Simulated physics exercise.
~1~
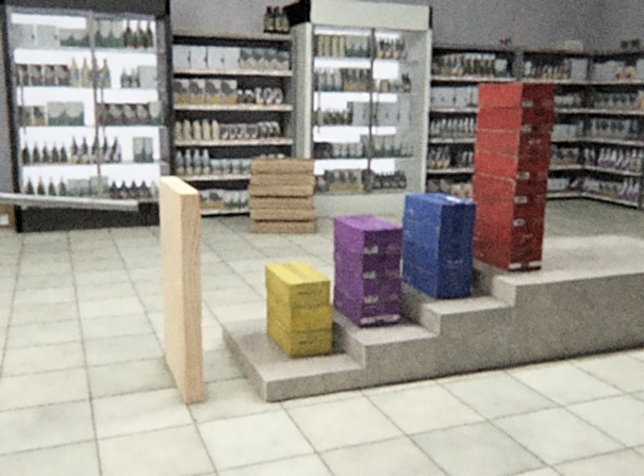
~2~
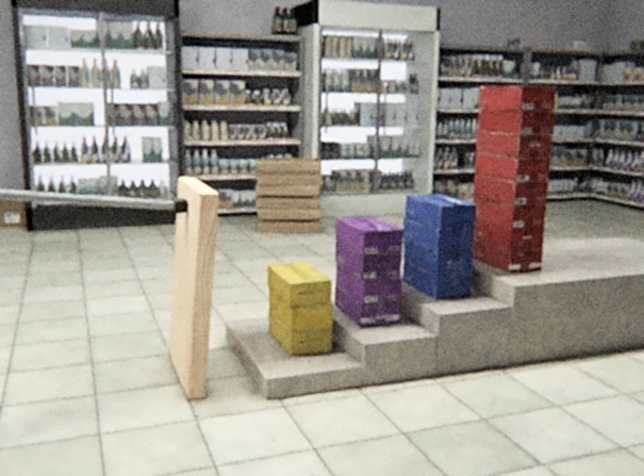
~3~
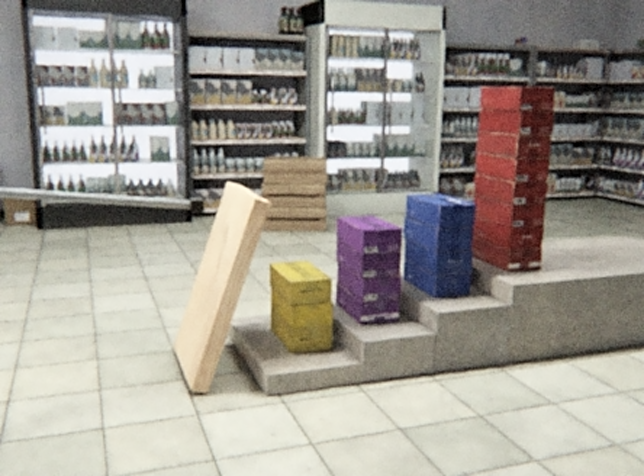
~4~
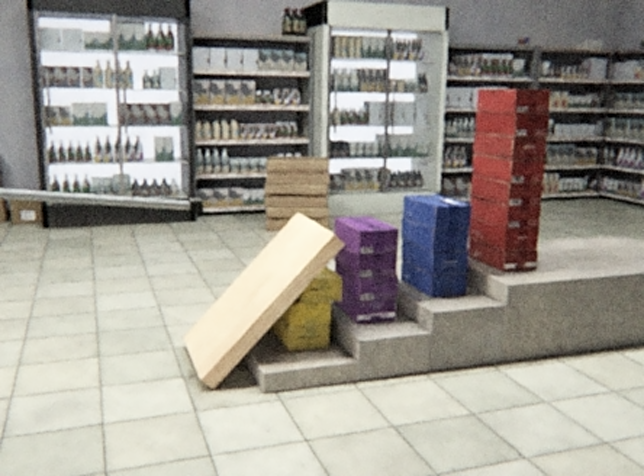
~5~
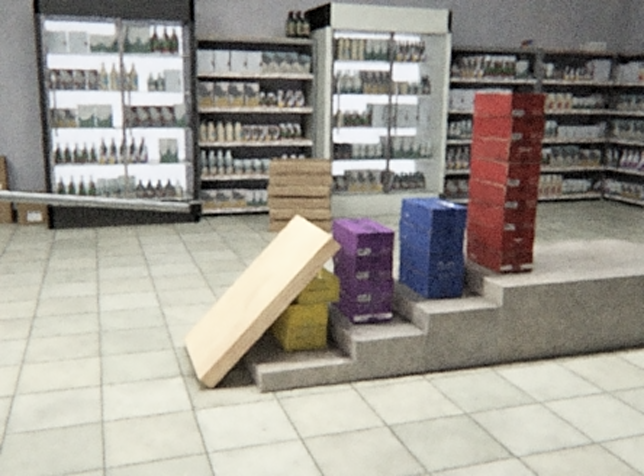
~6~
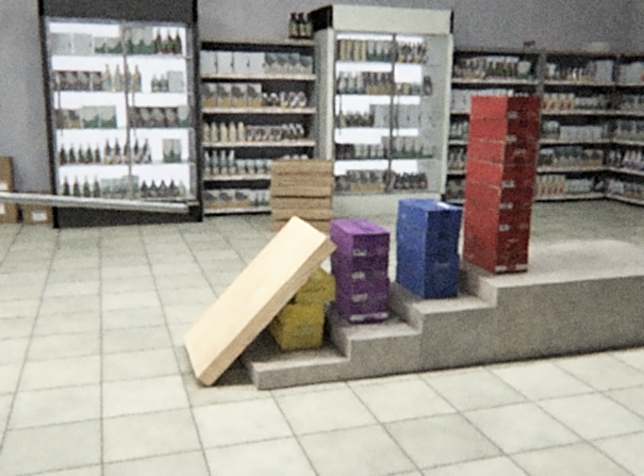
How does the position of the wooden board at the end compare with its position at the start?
At the start the board stands upright on the floor to the left of the steps. By the end it is tilted to the right, leaning against the yellow stack of boxes.
